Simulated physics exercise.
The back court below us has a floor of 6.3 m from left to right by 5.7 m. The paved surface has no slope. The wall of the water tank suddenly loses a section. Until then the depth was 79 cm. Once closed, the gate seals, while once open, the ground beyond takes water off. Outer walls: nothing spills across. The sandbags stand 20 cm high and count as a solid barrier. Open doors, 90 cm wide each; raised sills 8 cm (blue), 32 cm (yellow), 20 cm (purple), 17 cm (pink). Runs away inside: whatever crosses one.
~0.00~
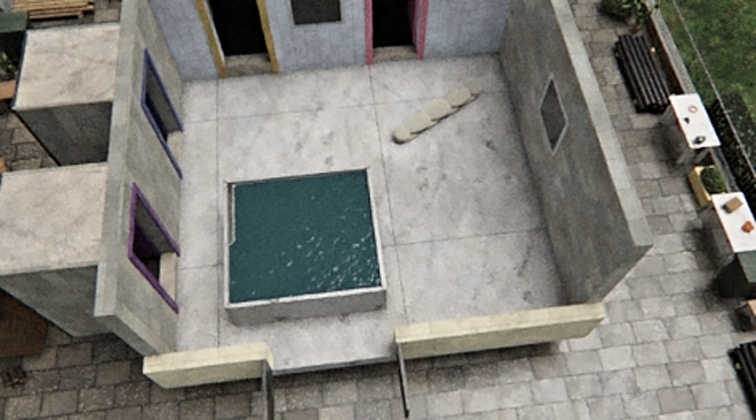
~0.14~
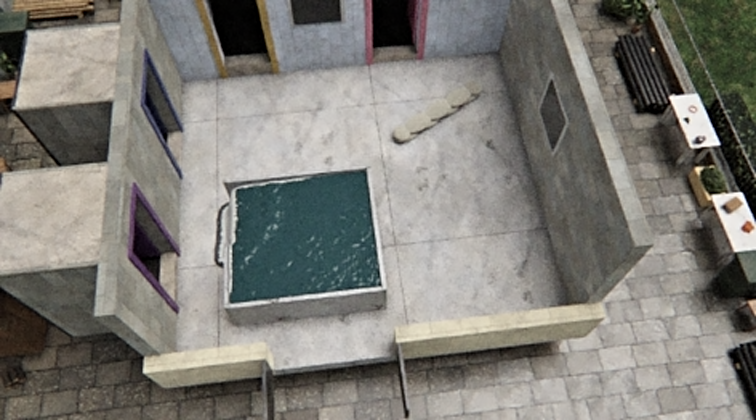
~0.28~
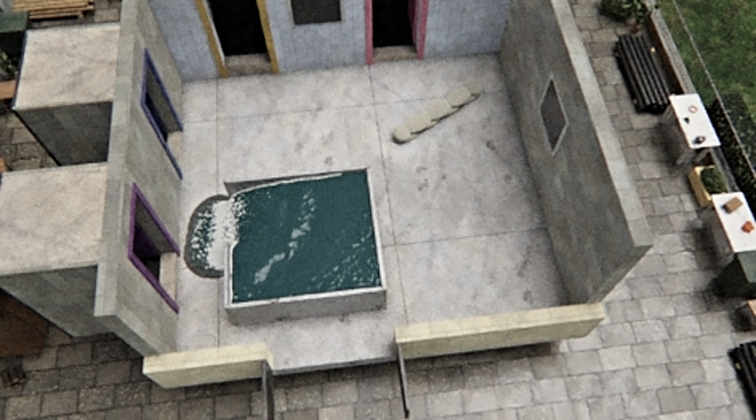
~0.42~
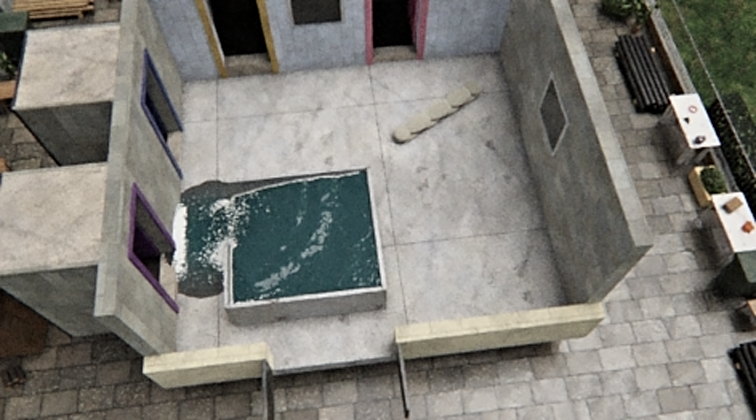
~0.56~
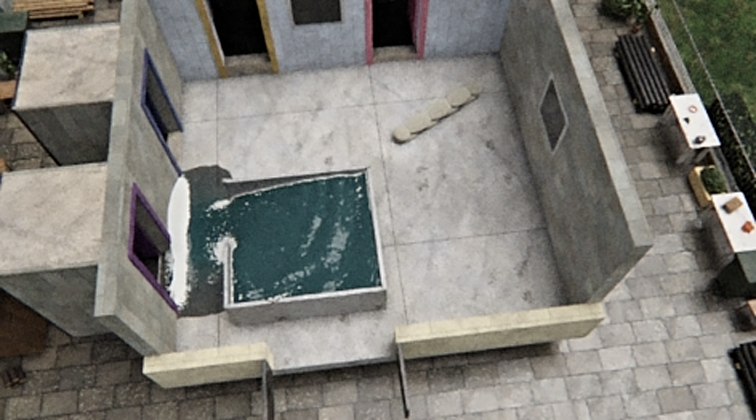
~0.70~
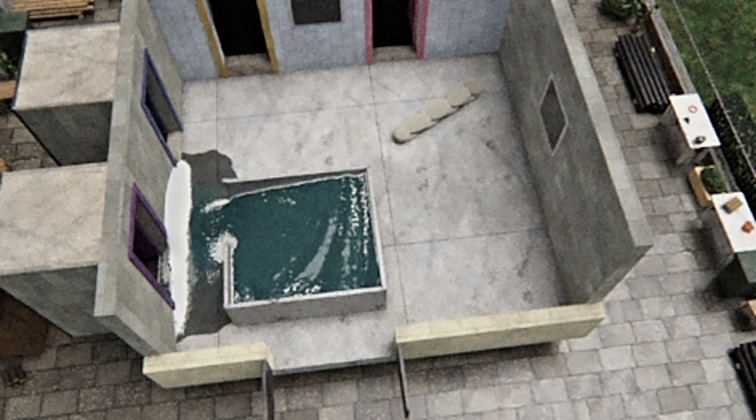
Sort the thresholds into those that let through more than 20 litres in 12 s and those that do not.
Sorted: Blue door lets more through; yellow door does not; purple door lets more through; pink door does not.
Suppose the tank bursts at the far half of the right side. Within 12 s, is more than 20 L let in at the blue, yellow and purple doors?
Log - blue: Threshold topped, yellow: Threshold not reached, purple: Threshold not reached.
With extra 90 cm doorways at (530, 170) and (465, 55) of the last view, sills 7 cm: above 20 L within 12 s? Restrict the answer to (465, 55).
Result for that door: Limit passed.
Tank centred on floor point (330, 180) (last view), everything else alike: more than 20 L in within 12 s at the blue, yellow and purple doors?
So the blue door tops the limit, the yellow door keeps within it and the purple door keeps within it.
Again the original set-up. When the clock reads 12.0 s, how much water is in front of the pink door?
Reading: Close to 10.5 cm.
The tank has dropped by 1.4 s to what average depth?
Some 57 cm on average.
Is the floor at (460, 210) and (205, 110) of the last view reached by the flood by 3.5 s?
Untouched, soaked.
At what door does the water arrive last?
The answer is the pink door.
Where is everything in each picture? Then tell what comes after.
Still water, 79 cm deep, in the water tank at (302, 235), in the first frame.
Water pours out at (235, 228) and has run 0.6 m, to a hidden place; typically 10 cm deep outside, 79 cm at the water tank's back, in the second frame.
Water pours out at (235, 228) and has run 0.9 m, to (194, 265); typically 12 cm deep outside, 79 cm at the water tank's back, in the third frame.
The front is at (181, 198), 1.3 m from the gap at (235, 229); 1.8 m2 of floor is under water; 79 cm left at the back of the water tank, in the fourth frame.
The front is at (182, 175), 1.6 m from the gap at (235, 229); 2.4 m2 of floor is under water; 78 cm left at the back of the water tank, in the fifth frame.
The front is at (182, 158), 1.9 m from the gap at (235, 228); 2.7 m2 of floor is under water; 70 cm left at the back of the water tank, in the sixth frame.
After 1.4 s water covers 20 % of the floor and is deepest (62 cm) near (180, 231); blue door 17 cm at the sill, 4 L in, yellow door not reached, purple door 34 cm at the sill, 49 L in, pink door not reached.
After 2.2 s water covers 35 % of the floor and is deepest (50 cm) near (180, 231); blue door 15 cm at the sill, 24 L in, yellow door 29 cm at the sill, 0 L in, purple door 33 cm at the sill, 114 L in, pink door not reached.
After 3.5 s water covers 55 % of the floor and is deepest (36 cm) near (180, 241); blue door 12 cm at the sill, 43 L in, yellow door 22 cm at the sill, 0 L in, purple door 25 cm at the sill, 165 L in, pink door 7 cm at the sill, 0 L in.
After 7.0 s water covers 90 % of the floor and is deepest (22 cm) near (495, 68); blue door 8 cm at the sill, 57 L in, yellow door 14 cm at the sill, 0 L in, purple door 14 cm at the sill, 188 L in, pink door 10 cm at the sill, 0 L in.
After 12.0 s water covers 95 % of the floor and is deepest (14 cm) near (551, 321); blue door 5 cm at the sill, 58 L in, yellow door 8 cm at the sill, 0 L in, purple door 8 cm at the sill, 188 L in, pink door 11 cm at the sill, 0 L in.
